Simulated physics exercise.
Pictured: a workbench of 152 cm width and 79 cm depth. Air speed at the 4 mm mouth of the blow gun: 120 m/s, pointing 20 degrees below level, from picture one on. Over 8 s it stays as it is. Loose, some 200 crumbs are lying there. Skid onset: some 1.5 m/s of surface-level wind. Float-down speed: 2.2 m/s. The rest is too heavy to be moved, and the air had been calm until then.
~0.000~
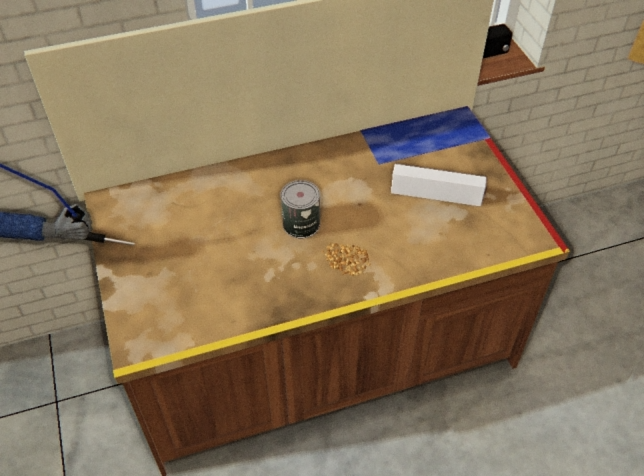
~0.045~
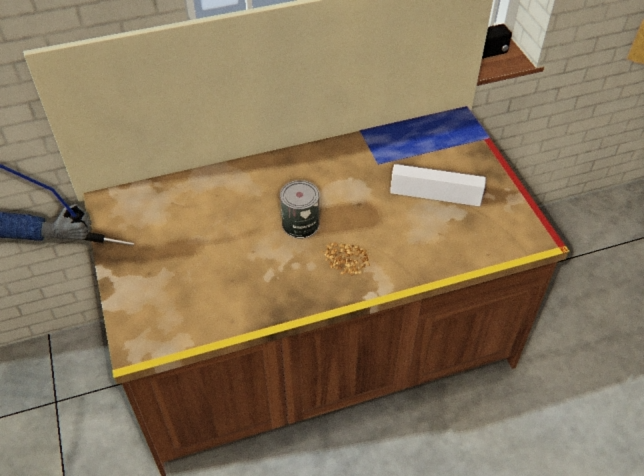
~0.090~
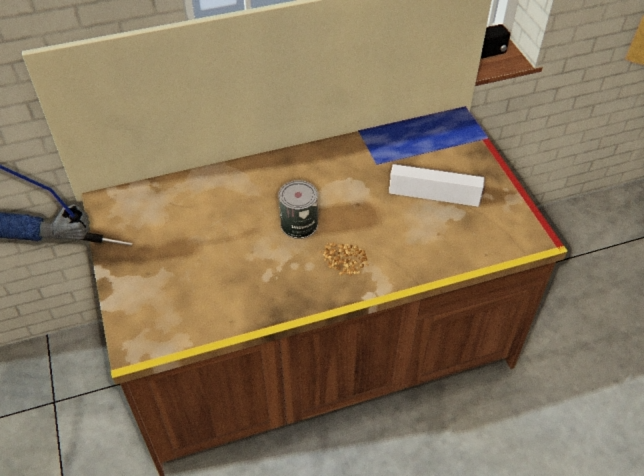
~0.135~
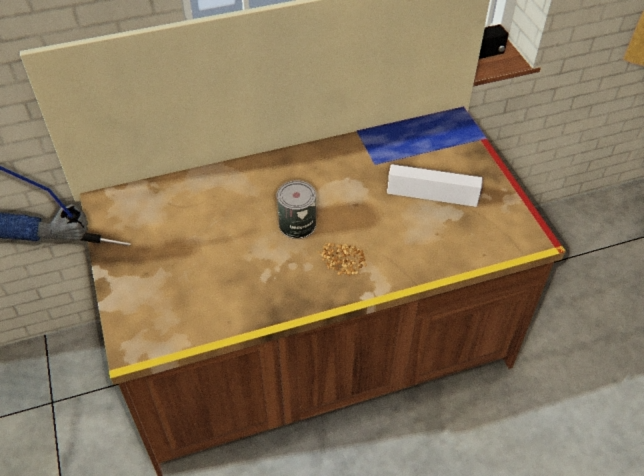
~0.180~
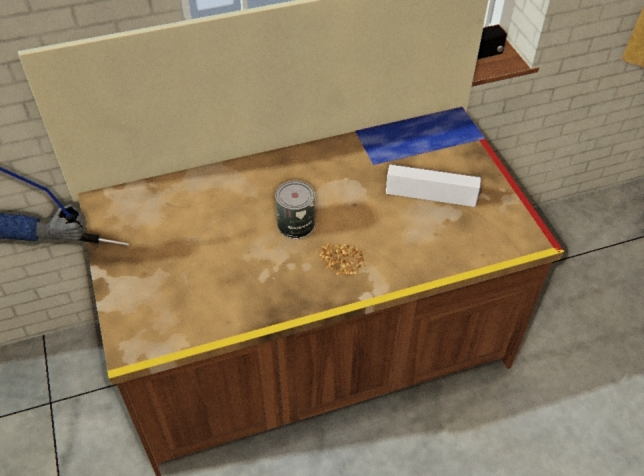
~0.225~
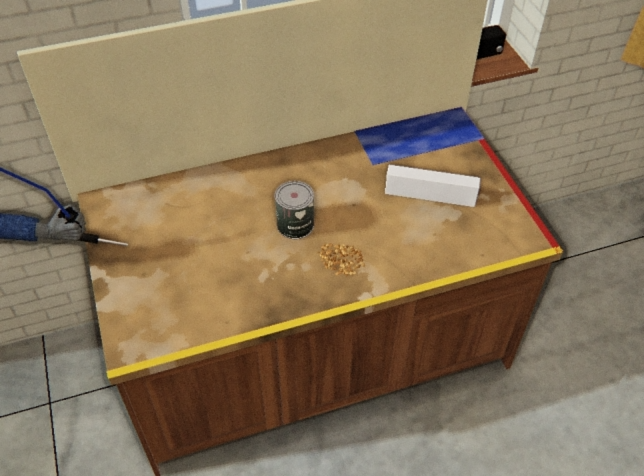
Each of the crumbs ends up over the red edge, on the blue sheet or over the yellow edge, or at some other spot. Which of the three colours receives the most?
I would say yellow.
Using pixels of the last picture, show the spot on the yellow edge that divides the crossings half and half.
Roughly at pixel (472, 277).
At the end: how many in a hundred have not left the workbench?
Roughly 0 %.
After 1.6 s the count stands so, 30 % are over the red edge, 0 % on the blue sheet and 68 % over the yellow edge.
After 2.6 s the count stands so, 32 % are over the red edge, 0 % on the blue sheet and 68 % over the yellow edge.
After 4.4 s the count stands so, 32 % are over the red edge, 0 % on the blue sheet and 68 % over the yellow edge.
After 8.0 s, at the end, 32 % are over the red edge, 0 % on the blue sheet and 68 % over the yellow edge.
